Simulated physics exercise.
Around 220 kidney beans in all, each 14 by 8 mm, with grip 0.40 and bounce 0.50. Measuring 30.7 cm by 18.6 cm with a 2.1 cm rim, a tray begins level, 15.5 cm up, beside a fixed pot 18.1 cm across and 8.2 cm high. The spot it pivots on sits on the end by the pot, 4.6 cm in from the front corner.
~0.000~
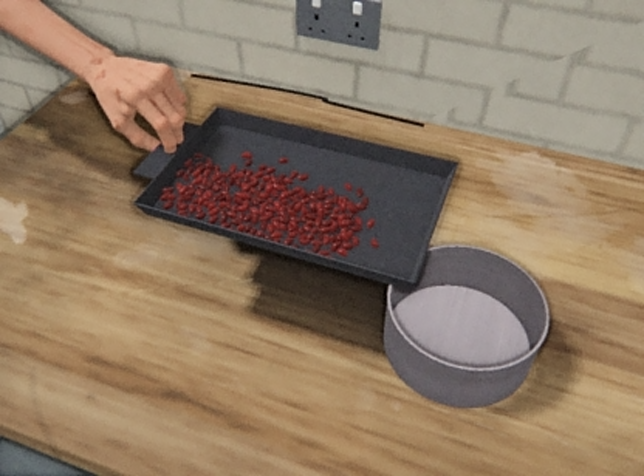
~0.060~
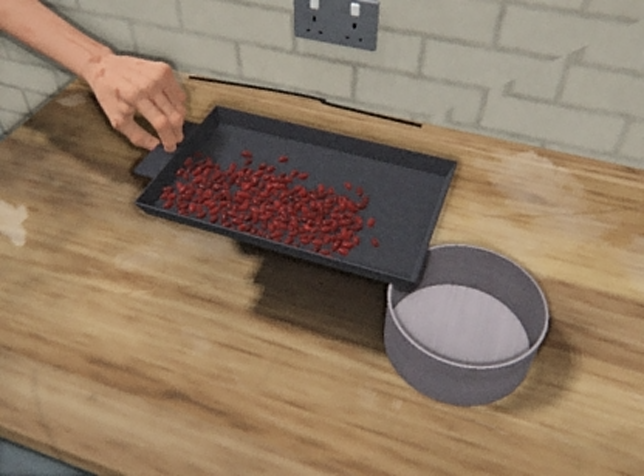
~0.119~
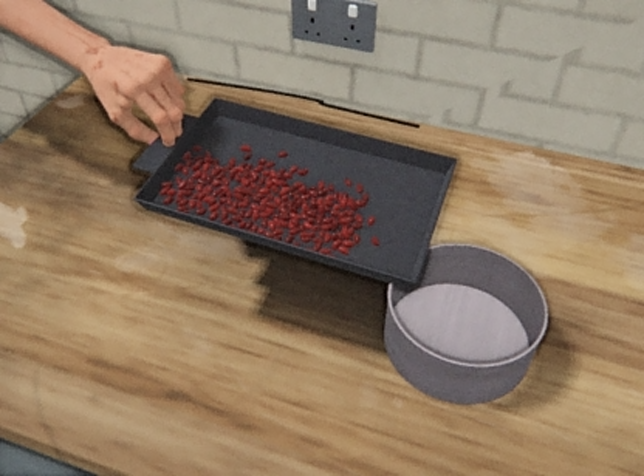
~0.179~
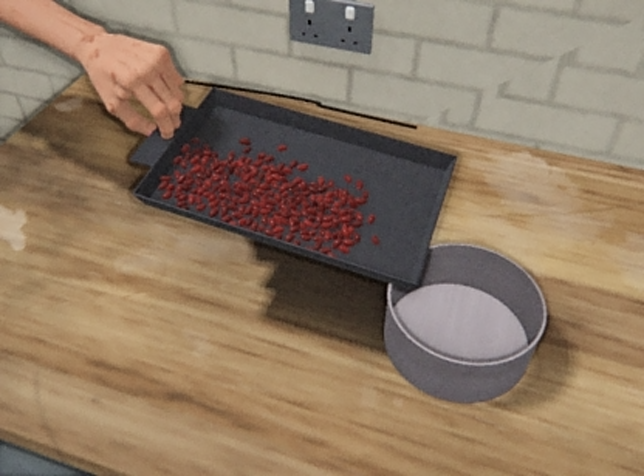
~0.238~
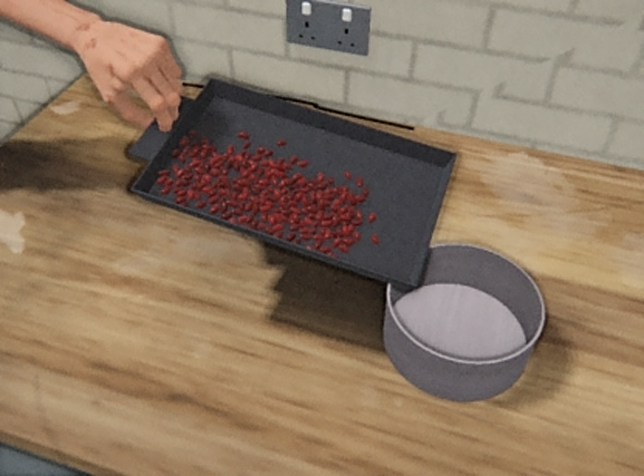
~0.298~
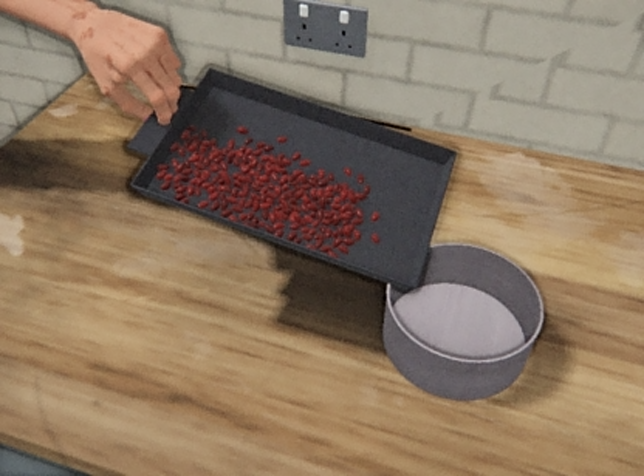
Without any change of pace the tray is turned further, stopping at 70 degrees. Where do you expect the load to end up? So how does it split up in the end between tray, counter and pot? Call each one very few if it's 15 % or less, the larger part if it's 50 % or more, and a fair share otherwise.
I'd say tray very few, counter the larger part, pot a fair share.
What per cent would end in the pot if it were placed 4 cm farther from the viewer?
I'd put it at around 0 per cent.
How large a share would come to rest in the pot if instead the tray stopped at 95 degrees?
30 percent.
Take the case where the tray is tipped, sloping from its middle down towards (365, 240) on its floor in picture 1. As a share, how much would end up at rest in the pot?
That comes to around 55 per cent.
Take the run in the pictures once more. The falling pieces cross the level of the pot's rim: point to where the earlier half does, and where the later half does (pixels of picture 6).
Roughly (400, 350) to begin with, later roughly (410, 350).
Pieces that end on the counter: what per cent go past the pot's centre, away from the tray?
Around 30 in a hundred.
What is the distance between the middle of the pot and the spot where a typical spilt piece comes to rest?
Some 16 cm, give or take.
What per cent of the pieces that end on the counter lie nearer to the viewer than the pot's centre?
Estimate: Close to 100 per cent of the pieces.
After 0.76 s, tilt 40 degrees; the tray holds 100 %, the pot 0 %.
After 1.07 s, tilt 58 degrees; the tray holds 90 %, the pot 0 %.
After 1.48 s, tilt 70 degrees; the tray holds 25 %, the pot 15 %.
By 2.7 s all is still; tray 5 %, counter 70 %, pot 25 %.
